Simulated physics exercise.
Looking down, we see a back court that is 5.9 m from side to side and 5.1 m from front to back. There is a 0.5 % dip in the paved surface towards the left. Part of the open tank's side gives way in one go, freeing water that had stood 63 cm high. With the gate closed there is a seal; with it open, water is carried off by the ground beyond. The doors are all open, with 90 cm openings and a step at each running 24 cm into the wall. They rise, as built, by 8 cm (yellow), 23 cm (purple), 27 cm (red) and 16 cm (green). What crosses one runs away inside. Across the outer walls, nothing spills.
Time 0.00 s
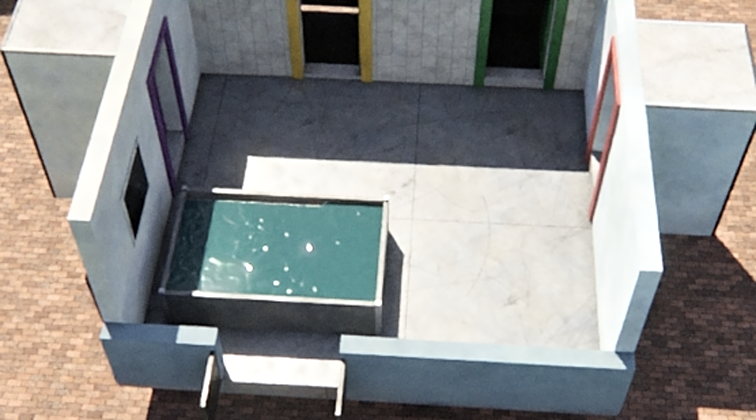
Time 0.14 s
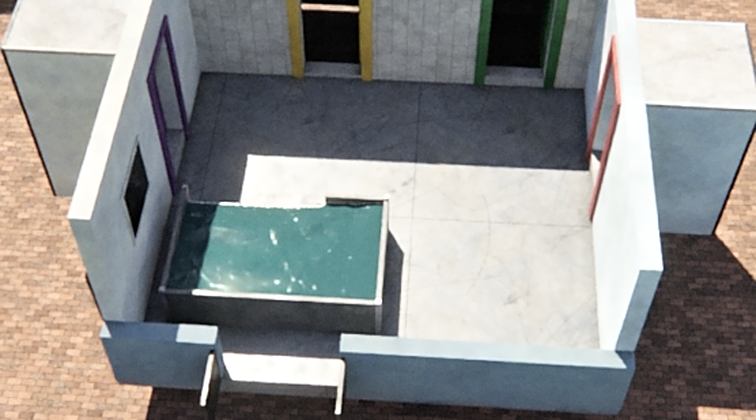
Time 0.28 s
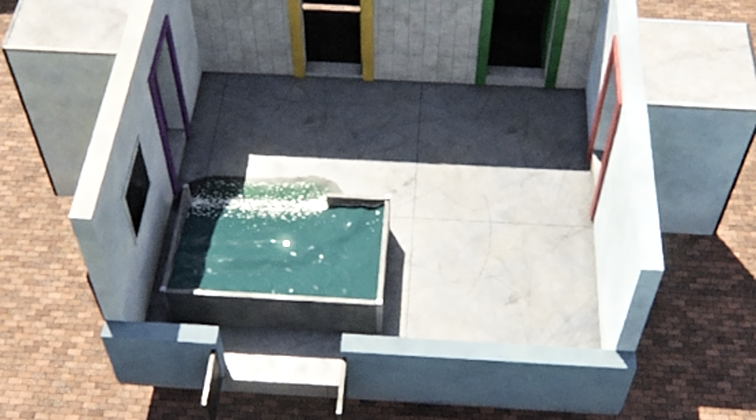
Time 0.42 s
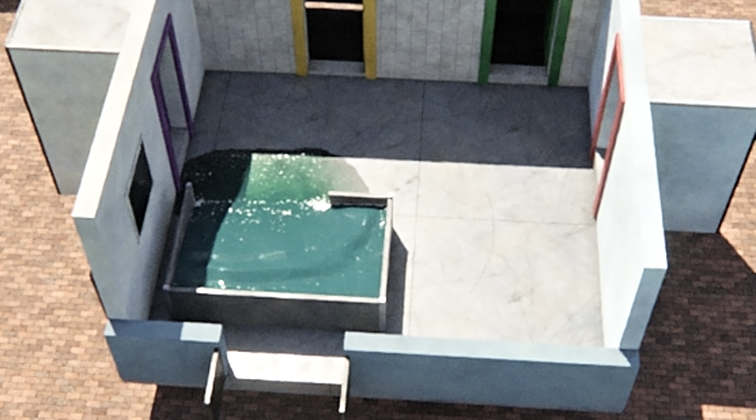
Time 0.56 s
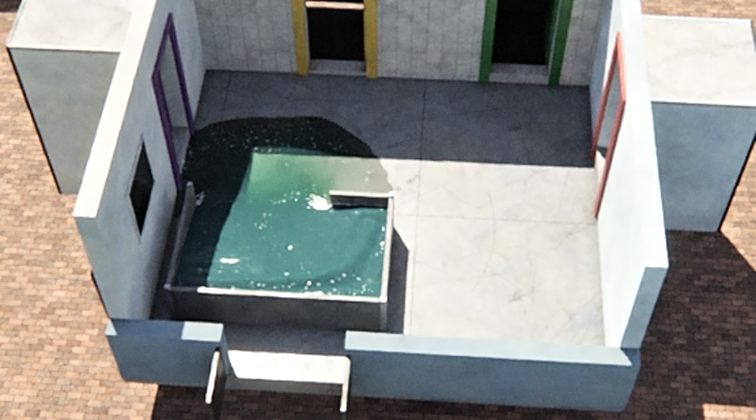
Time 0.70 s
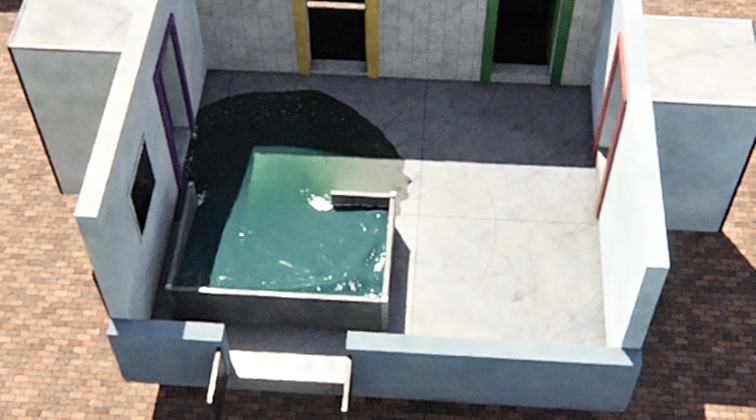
In a walled courtyard, a tank's far side opens and water spreads to the purple door.
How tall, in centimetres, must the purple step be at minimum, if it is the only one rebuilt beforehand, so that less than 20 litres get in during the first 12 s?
It needs to be at least 21 cm tall.
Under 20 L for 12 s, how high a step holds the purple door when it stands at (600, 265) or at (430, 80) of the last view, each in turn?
First place around 6.5 cm, second around 9.0 cm.
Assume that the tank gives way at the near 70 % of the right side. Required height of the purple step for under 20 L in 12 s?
About 11.5 centimetres.
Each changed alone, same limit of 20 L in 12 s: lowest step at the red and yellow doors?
Close to 14.0 cm (red) and close to 26 cm (yellow).
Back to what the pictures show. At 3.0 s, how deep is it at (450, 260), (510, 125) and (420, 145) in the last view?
That's 0, 4 and 3 cm, in the order given.
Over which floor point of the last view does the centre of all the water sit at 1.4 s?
(278, 207), roughly.
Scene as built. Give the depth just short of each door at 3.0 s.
Centimetres: Yellow = 21, purple = 24, red = 0, green = 6.
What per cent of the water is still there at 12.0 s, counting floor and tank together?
I'd put it at about 80 per cent.
After 1.4 s water covers 35 % of the floor, deepest (52 cm) near (208, 71); 21 cm at the purple door, 0 litres in over its 23 cm step.
After 3.0 s water covers 45 % of the floor, deepest (32 cm) near (202, 96); 24 cm at the purple door, 5 litres in over its 23 cm step.
After 12.0 s water covers 95 % of the floor, deepest (12 cm) near (200, 357); 6 cm at the purple door, 9 litres in over its 23 cm step.
At the purple door as built, the water arrived by 0.6 s and peaked near 28 cm at 1.6 s.
With a step of 17.5 cm, 51 litres would have come in within the 12 s; with 23.5 cm, 9 litres. So under 20 litres takes about 21 cm.
